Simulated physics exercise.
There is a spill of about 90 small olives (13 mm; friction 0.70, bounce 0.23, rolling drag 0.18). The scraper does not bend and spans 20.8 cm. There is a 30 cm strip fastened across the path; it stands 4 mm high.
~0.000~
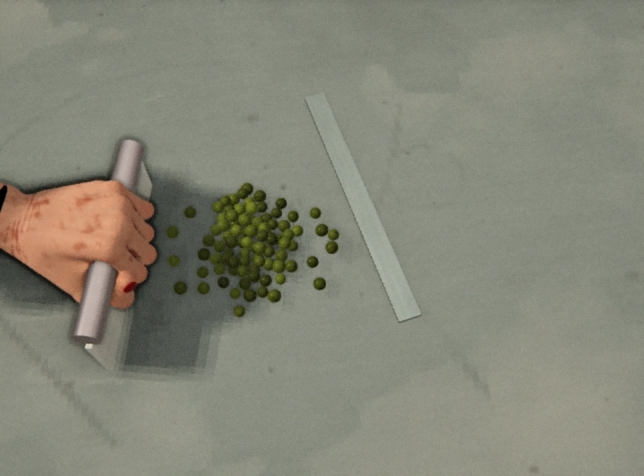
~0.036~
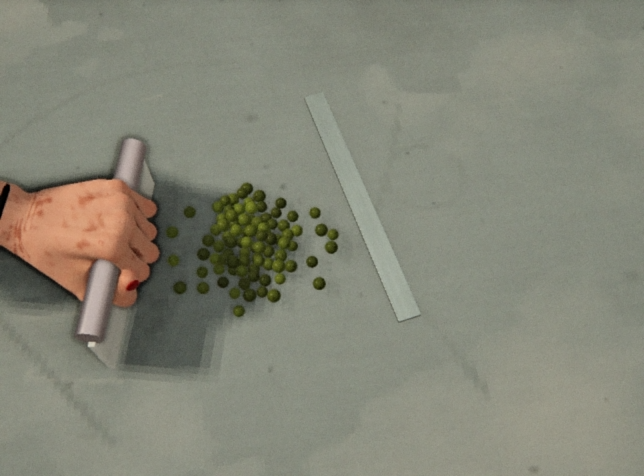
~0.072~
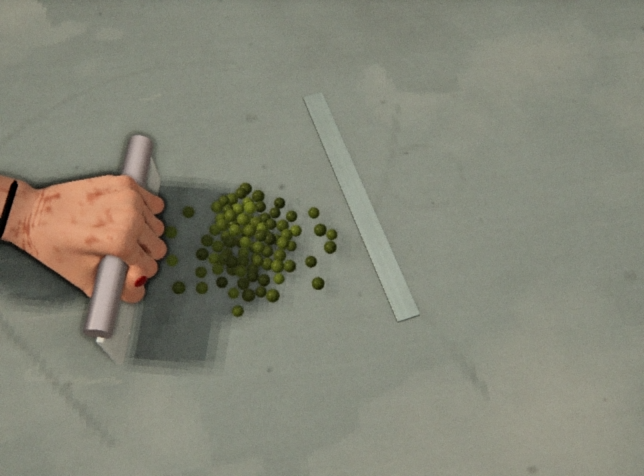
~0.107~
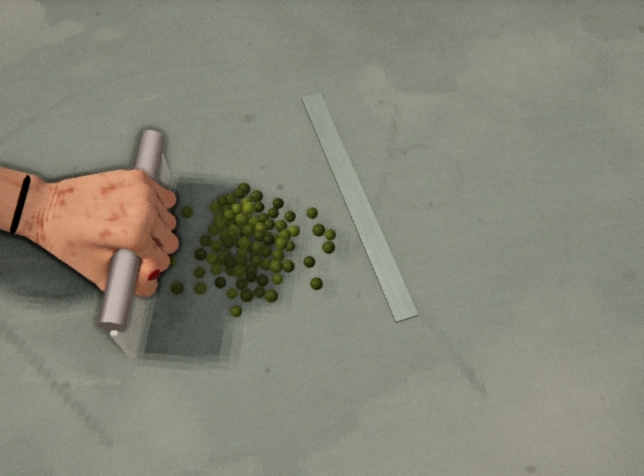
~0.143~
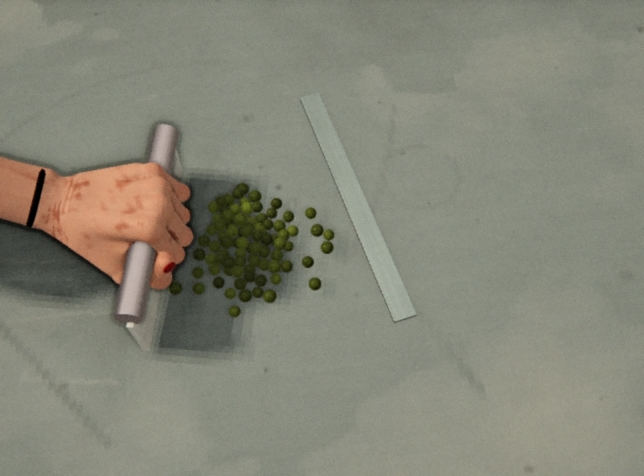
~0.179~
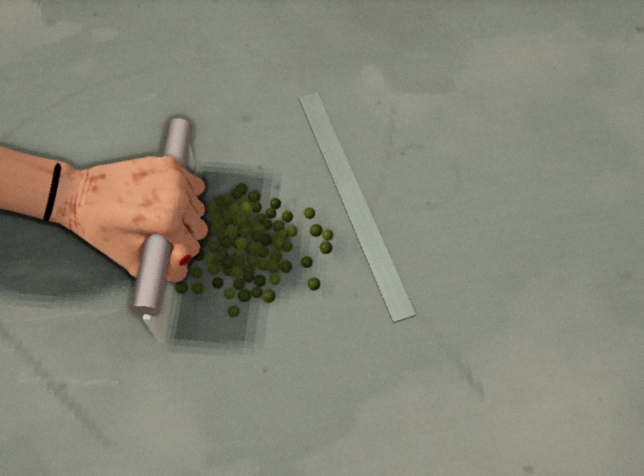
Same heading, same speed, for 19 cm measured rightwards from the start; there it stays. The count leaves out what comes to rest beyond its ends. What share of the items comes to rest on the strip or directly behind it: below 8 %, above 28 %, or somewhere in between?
In between.
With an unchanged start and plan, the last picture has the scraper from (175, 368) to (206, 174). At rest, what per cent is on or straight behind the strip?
Result: Exceeds 25.
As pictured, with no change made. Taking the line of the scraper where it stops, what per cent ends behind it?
About 5 per cent.
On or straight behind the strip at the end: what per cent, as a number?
About 20 percent.
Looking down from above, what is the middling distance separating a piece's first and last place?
Around 10 cm, measured level.
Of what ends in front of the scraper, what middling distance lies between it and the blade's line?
Some 3 cm from the line.
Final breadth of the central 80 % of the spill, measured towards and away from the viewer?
Estimated depth: Near 14 cm.
After 0.38 s, scraper 15 cm from its start, spill 14 cm wide; elsewhere 100 %.
Then, at 0.58 s, scraper 20 cm from its start, spill 16 cm wide; on or straight behind the strip 15 %, elsewhere 85 %.
After 0.76 s, scraper 20 cm from its start, spill 16 cm wide; on or straight behind the strip 20 %, elsewhere 80 %.
At rest (1.1 s), on or straight behind the strip 20 %, elsewhere 80 %.
